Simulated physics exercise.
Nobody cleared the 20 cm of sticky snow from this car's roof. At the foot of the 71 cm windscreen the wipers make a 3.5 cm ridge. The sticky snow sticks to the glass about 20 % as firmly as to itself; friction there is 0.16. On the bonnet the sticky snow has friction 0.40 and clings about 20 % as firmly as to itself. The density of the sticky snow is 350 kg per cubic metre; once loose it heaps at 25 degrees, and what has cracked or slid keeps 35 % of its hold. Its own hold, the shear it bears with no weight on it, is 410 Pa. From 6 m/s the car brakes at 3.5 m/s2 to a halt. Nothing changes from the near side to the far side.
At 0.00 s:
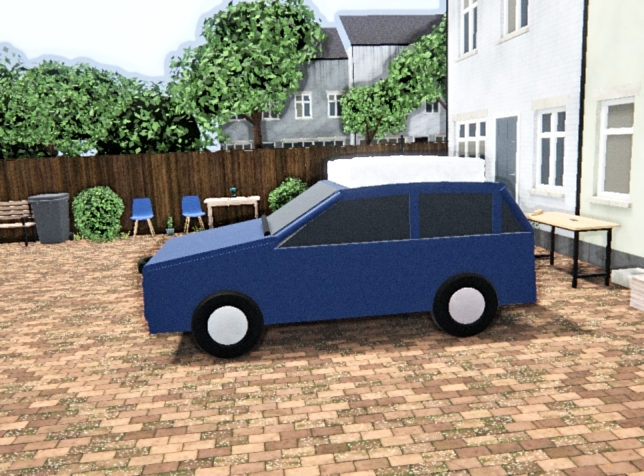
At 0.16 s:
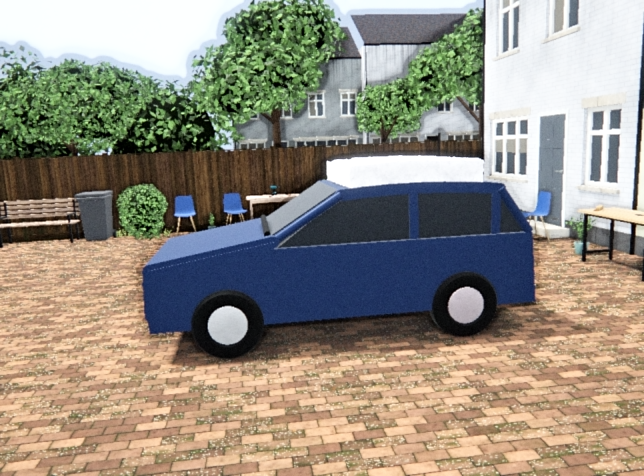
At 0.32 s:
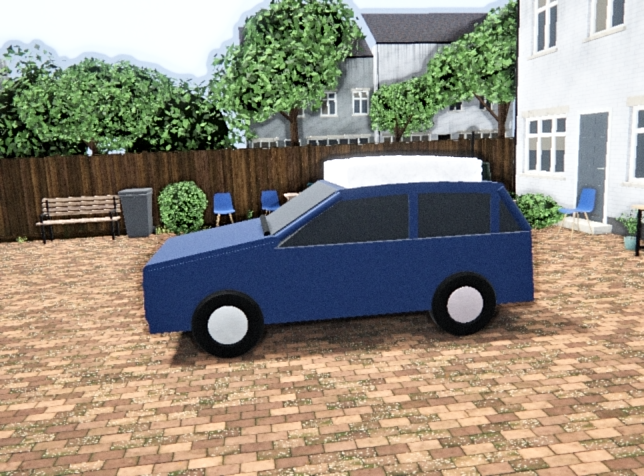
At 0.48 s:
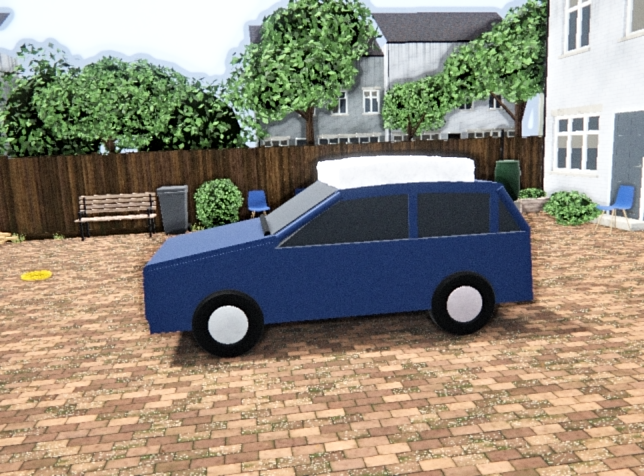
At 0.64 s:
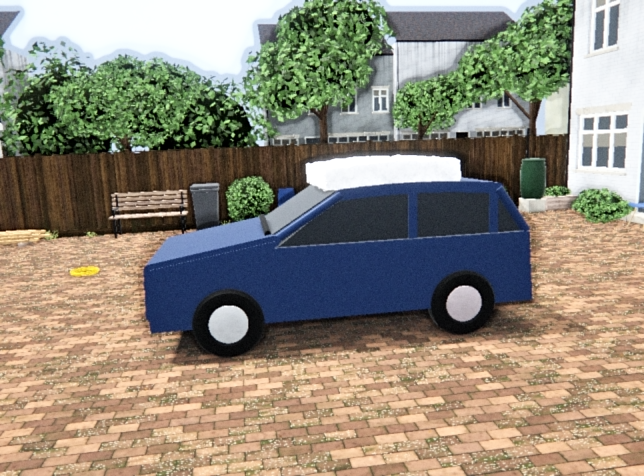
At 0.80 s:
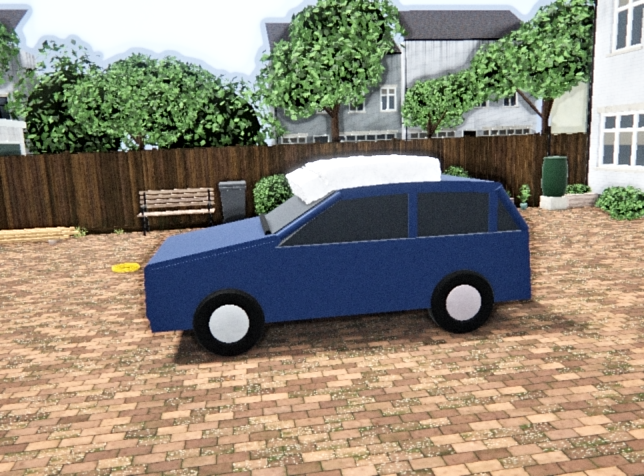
A slab of snow slides forward on a blue car's roof and starts cracking over the windscreen.
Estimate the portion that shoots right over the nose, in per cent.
Expect roughly 96 %.
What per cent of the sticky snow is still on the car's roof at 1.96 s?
Some 0 per cent.
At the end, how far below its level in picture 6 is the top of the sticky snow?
About 50 cm.
By 1.33 s, none of the snow is on the roof, 36 % on the glass, 64 % on the bonnet and none has gone off the nose.
By 1.96 s, none of the snow is on the roof, 3 % on the glass, 24 % on the bonnet and 73 % has gone off the nose.
By 2.59 s, none of the snow is on the roof, 3 % on the glass, 1 % on the bonnet and 96 % has gone off the nose.
By 3.21 s, none of the snow is on the roof, 3 % on the glass, 1 % on the bonnet and 96 % has gone off the nose.
By 3.31 s, at the end, none of the snow is on the roof, 3 % on the glass, 1 % on the bonnet and 96 % has gone off the nose.
